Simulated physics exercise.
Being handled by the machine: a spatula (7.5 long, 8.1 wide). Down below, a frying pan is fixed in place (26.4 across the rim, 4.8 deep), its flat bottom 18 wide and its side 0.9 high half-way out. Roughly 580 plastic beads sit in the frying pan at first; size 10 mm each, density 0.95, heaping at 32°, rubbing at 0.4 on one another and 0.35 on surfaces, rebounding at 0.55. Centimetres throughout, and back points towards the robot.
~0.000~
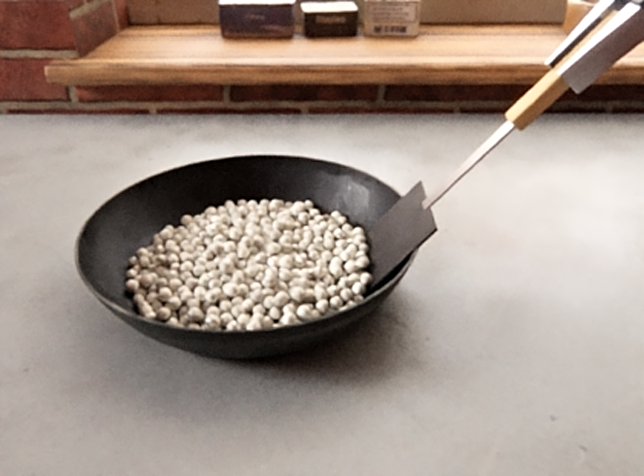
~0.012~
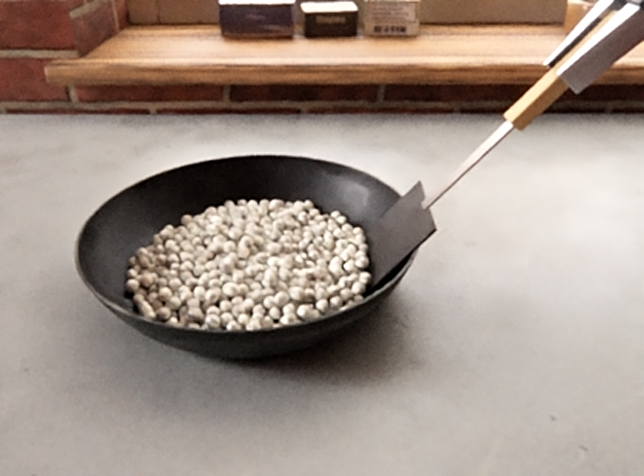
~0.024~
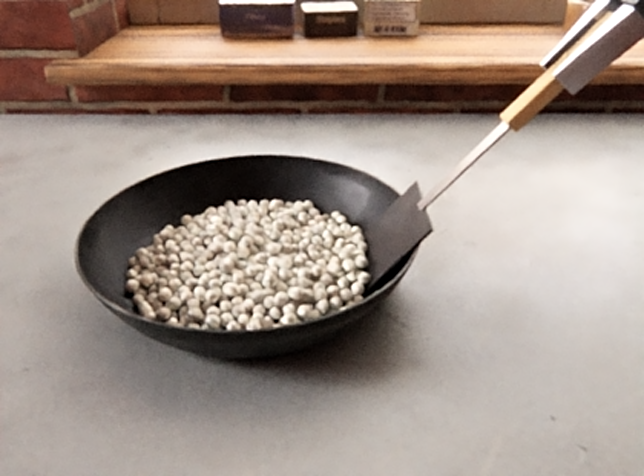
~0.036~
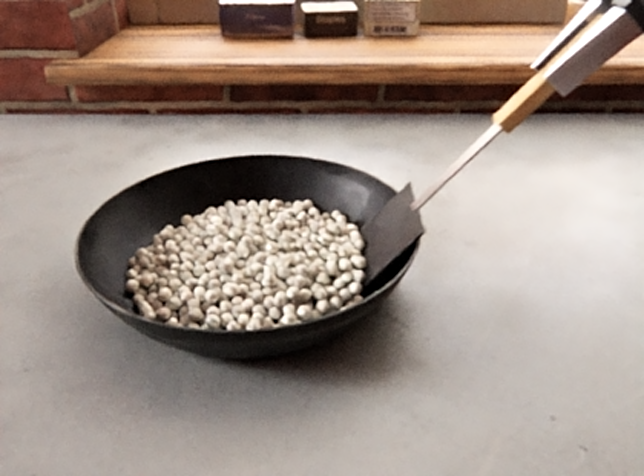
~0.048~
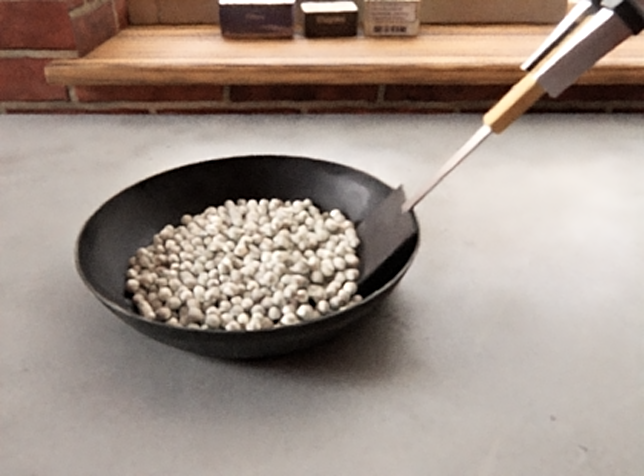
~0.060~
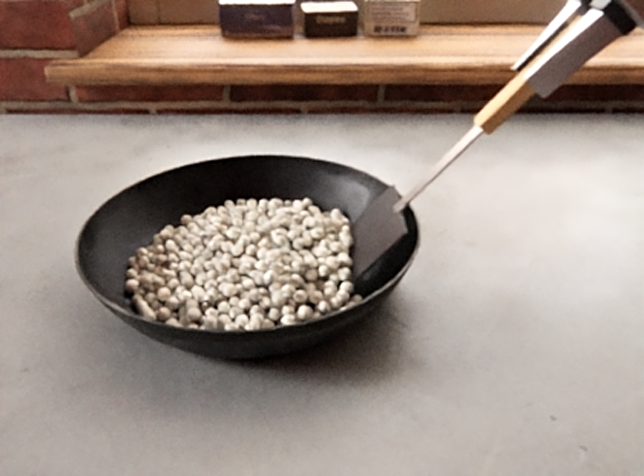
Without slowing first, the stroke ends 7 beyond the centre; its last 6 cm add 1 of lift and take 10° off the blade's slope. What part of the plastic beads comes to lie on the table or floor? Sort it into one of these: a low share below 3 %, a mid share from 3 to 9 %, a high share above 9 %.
A low share, below 3 %.
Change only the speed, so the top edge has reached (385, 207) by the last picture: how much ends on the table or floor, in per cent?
Roughly 0 per cent.
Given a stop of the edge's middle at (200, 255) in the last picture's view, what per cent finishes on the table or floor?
0 %.
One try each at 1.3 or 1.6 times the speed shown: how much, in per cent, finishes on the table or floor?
About 0 and 0 per cent.
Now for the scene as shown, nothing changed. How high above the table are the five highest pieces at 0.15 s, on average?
Roughly 4 centimetres.
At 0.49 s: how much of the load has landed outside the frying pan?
My estimate is roughly 0 %.
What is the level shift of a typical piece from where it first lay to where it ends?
It works out to roughly 3 cm.
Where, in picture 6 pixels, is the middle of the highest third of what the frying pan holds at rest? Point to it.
Pixel position: Approx. (149, 244).
After 0.15 s, sloping 50°, highest piece 4 above the table; 584 in the frying pan.
After 0.24 s, sloping 46°, highest piece 5 above the table; 584 in the frying pan.
After 0.49 s, sloping 40°, highest piece 5 above the table; 584 in the frying pan.
After 1.54 s, sloping 40°, highest piece 5 above the table; 584 in the frying pan.
At rest, 584 in the frying pan. That is 0 % on the table or floor.
